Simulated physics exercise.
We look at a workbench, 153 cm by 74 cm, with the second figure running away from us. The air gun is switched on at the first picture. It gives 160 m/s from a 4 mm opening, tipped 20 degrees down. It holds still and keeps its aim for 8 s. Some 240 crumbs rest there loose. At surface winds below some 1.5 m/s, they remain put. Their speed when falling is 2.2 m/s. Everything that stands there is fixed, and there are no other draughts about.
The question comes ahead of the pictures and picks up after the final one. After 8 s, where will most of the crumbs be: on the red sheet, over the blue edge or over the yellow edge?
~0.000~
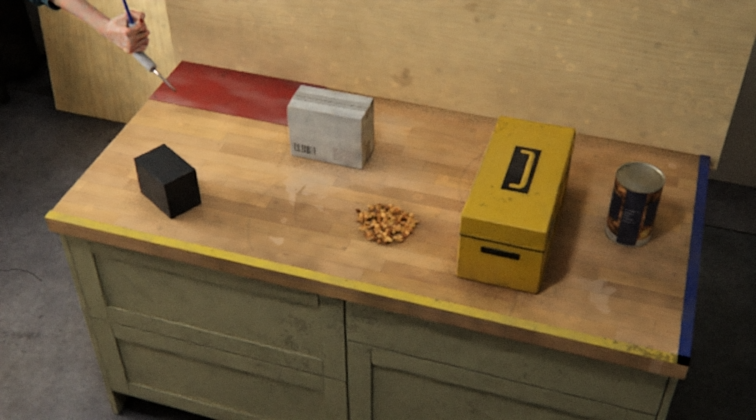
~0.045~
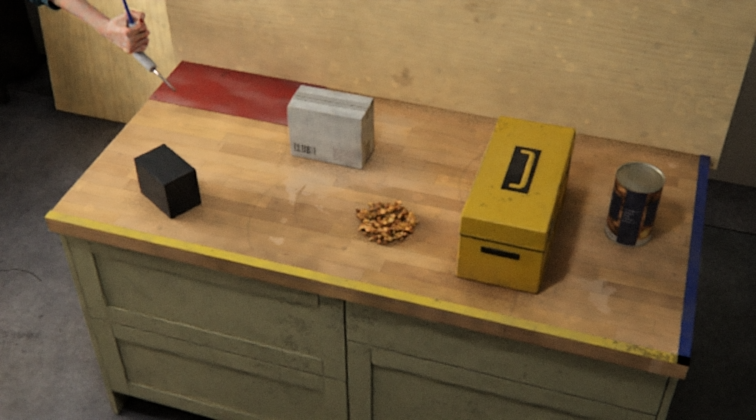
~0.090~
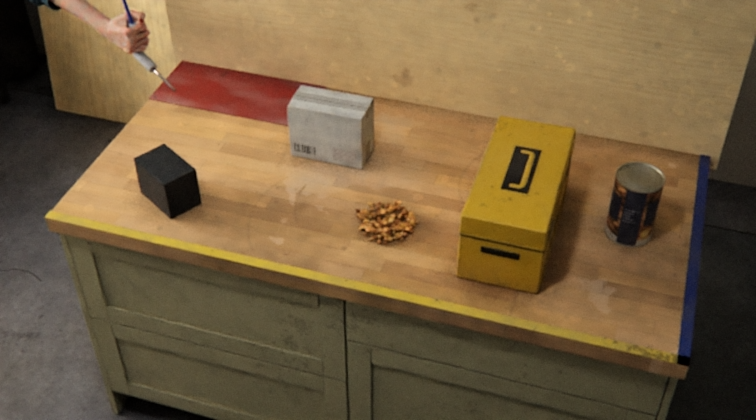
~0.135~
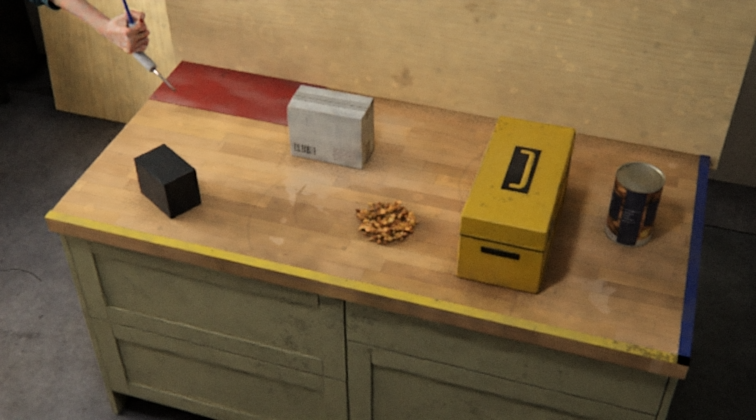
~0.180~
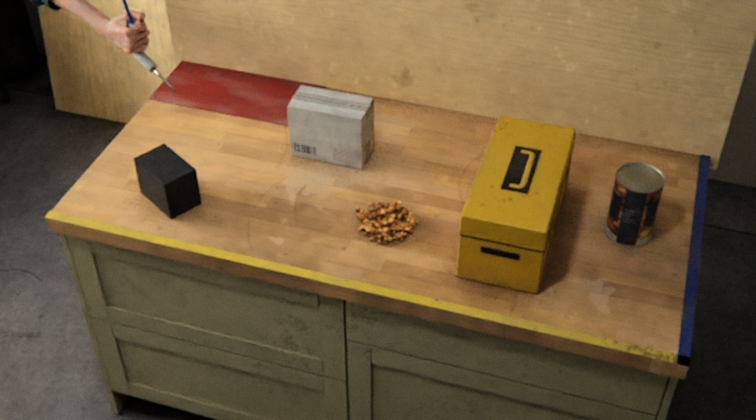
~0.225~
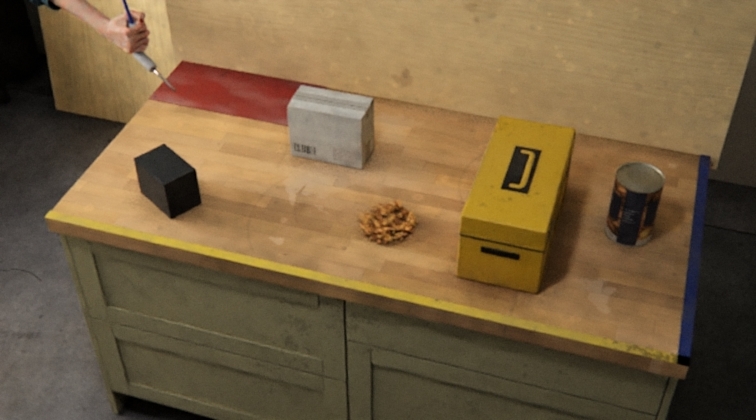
Most of them end up at the yellow one.
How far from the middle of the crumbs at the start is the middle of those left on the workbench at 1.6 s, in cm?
I'd guess near 20 cm.
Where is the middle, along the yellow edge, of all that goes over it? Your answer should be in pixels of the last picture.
About (456, 313).
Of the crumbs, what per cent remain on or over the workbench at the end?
Close to 10 in a hundred are still there.
After 1.6 s the count stands so, 0 % are on the red sheet, 85 % over the yellow edge and 0 % over the blue edge; the middle of those still in play is near (463, 233).
After 2.6 s the count stands so, 0 % are on the red sheet, 88 % over the yellow edge and 0 % over the blue edge.
After 4.4 s the count stands so, 0 % are on the red sheet, 89 % over the yellow edge and 0 % over the blue edge.
After 8.0 s, at the end, 0 % are on the red sheet, 92 % over the yellow edge and 0 % over the blue edge.
